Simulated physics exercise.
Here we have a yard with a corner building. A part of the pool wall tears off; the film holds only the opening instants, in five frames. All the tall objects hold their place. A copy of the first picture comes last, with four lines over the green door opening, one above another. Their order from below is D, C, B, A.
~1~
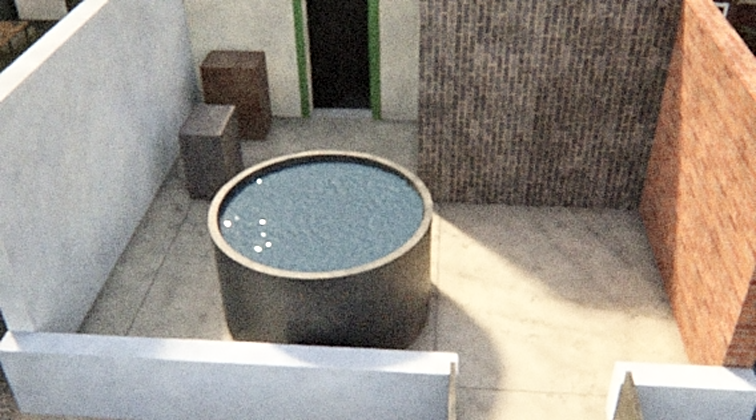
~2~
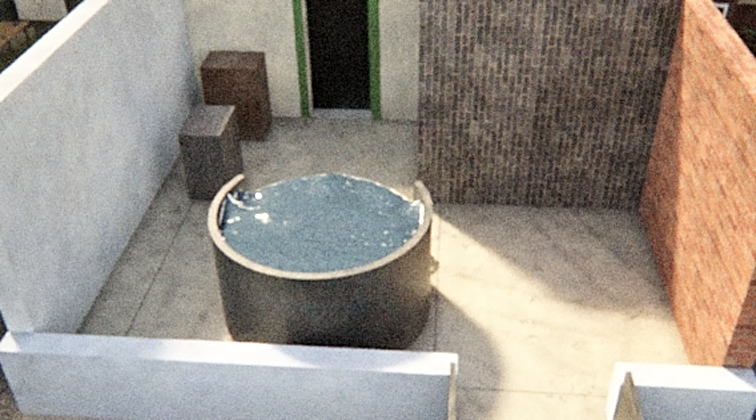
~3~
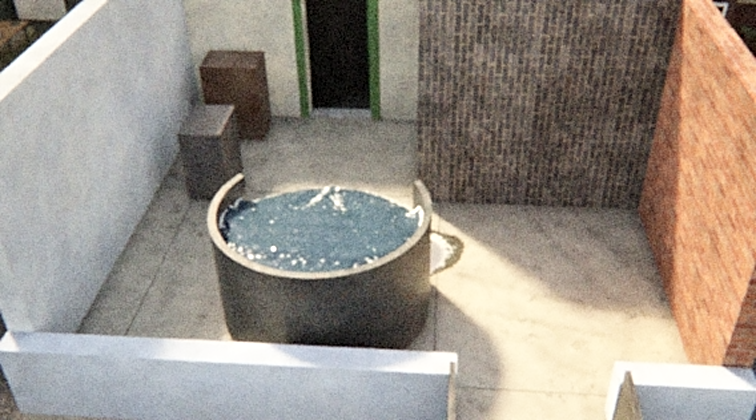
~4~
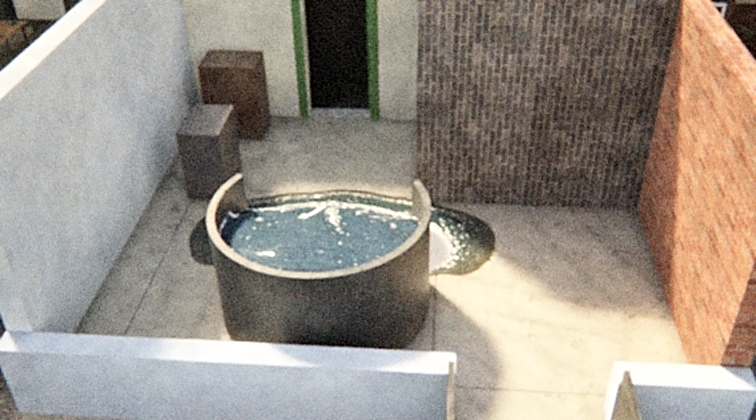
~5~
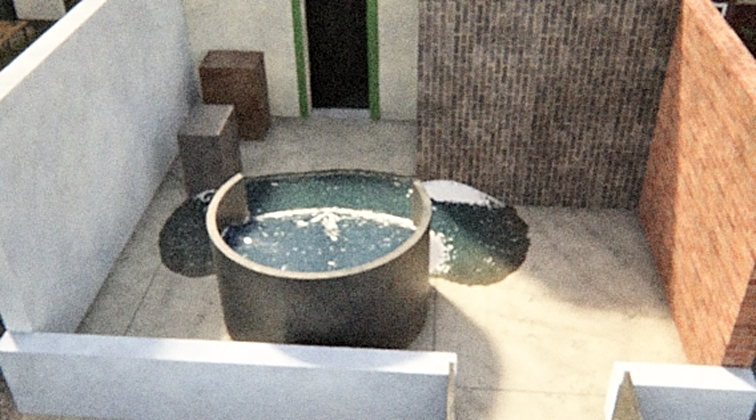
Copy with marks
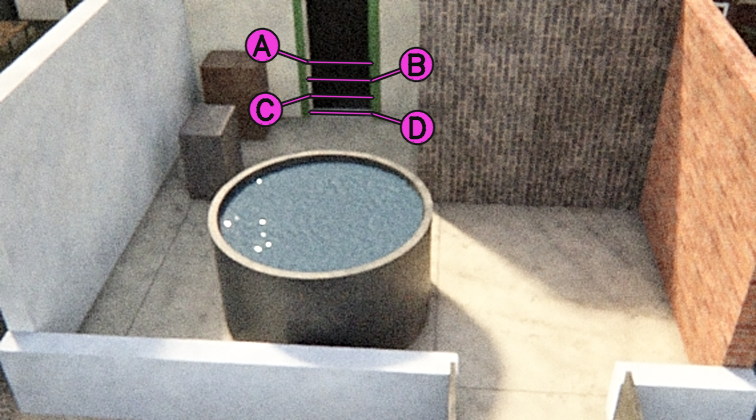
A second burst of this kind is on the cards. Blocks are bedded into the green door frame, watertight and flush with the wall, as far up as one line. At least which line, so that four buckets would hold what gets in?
B.
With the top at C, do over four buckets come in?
Yes, it does.
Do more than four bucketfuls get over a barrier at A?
No.
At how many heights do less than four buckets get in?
Two of the four.
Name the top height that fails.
C it is.
On the marked copy, A at (339, 62); B at (339, 79); C at (340, 96); D at (341, 113); from the bottom up D, C, B, A.
If A is chosen, nothing gets over.
If B is chosen, a splash gets over, under a bucket.
If C is chosen, about 14 bucketfuls get in.
If D is chosen, dozens of bucketfuls pour in.
